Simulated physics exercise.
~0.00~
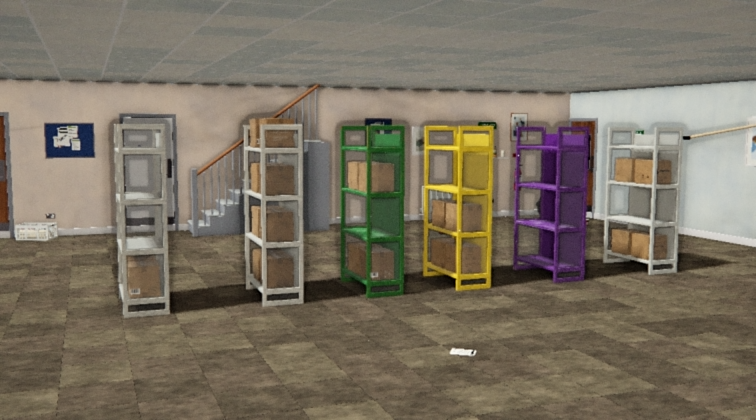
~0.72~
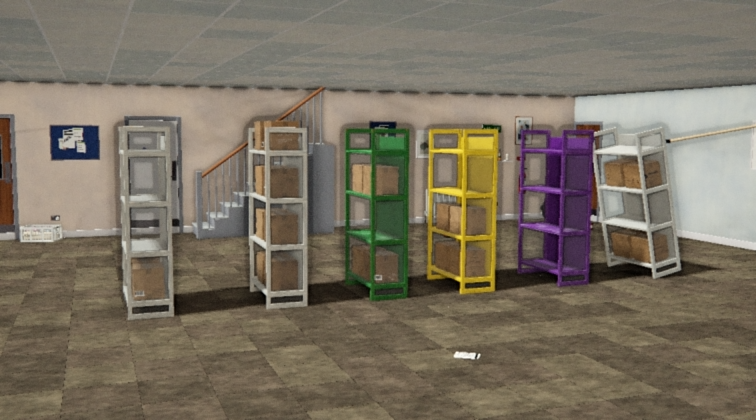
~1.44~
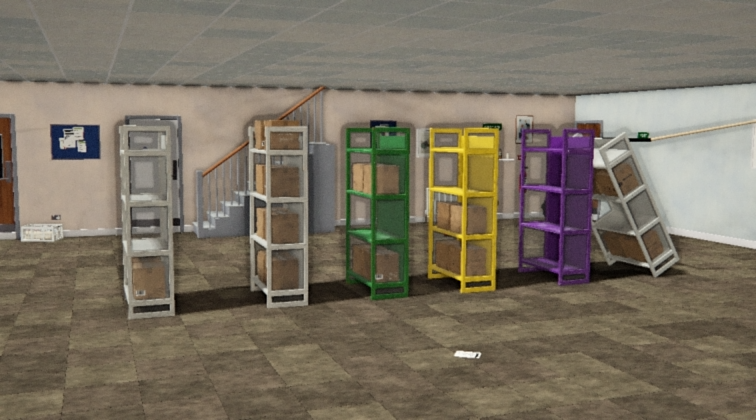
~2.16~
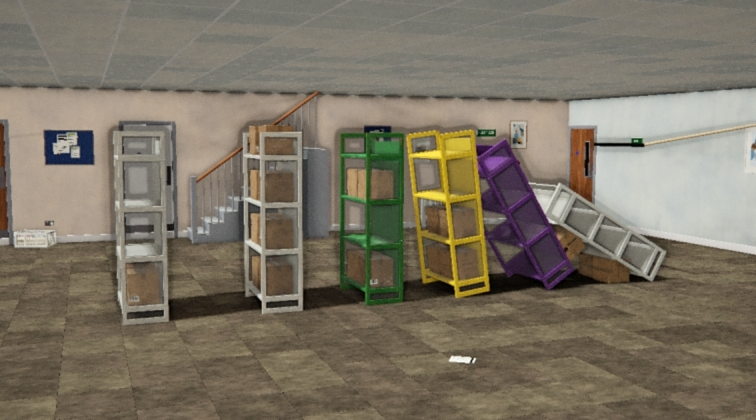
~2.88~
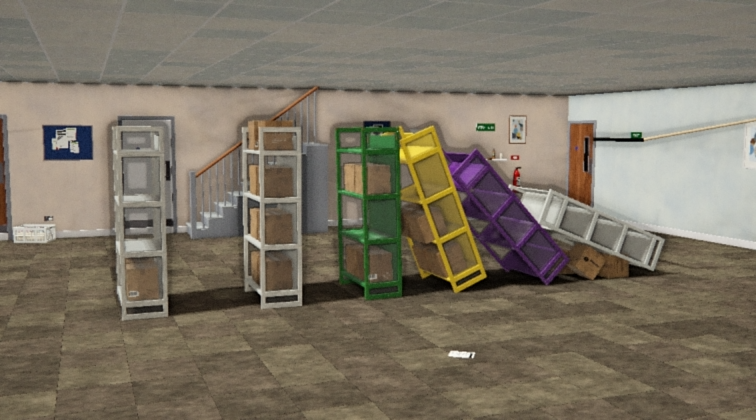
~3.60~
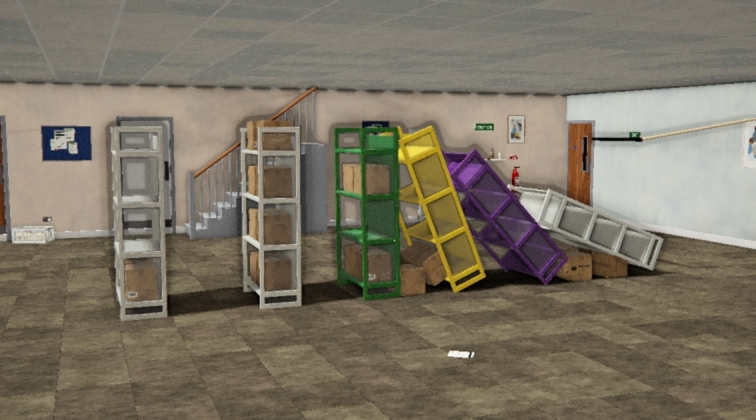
Six tall shelving units holding brown cartons stand in a row across a tiled hallway, seen from the front by a slightly swaying camera, with a staircase behind. From left to right they are two pale grey, one green, one yellow, one purple and another pale grey. A pole at the right meets the rightmost unit, which tips left into the purple one. The purple unit leans over into the yellow, and cartons spill onto the floor. The yellow unit topples against the green one, which stays upright, leaving three standing and three slanted leftward.
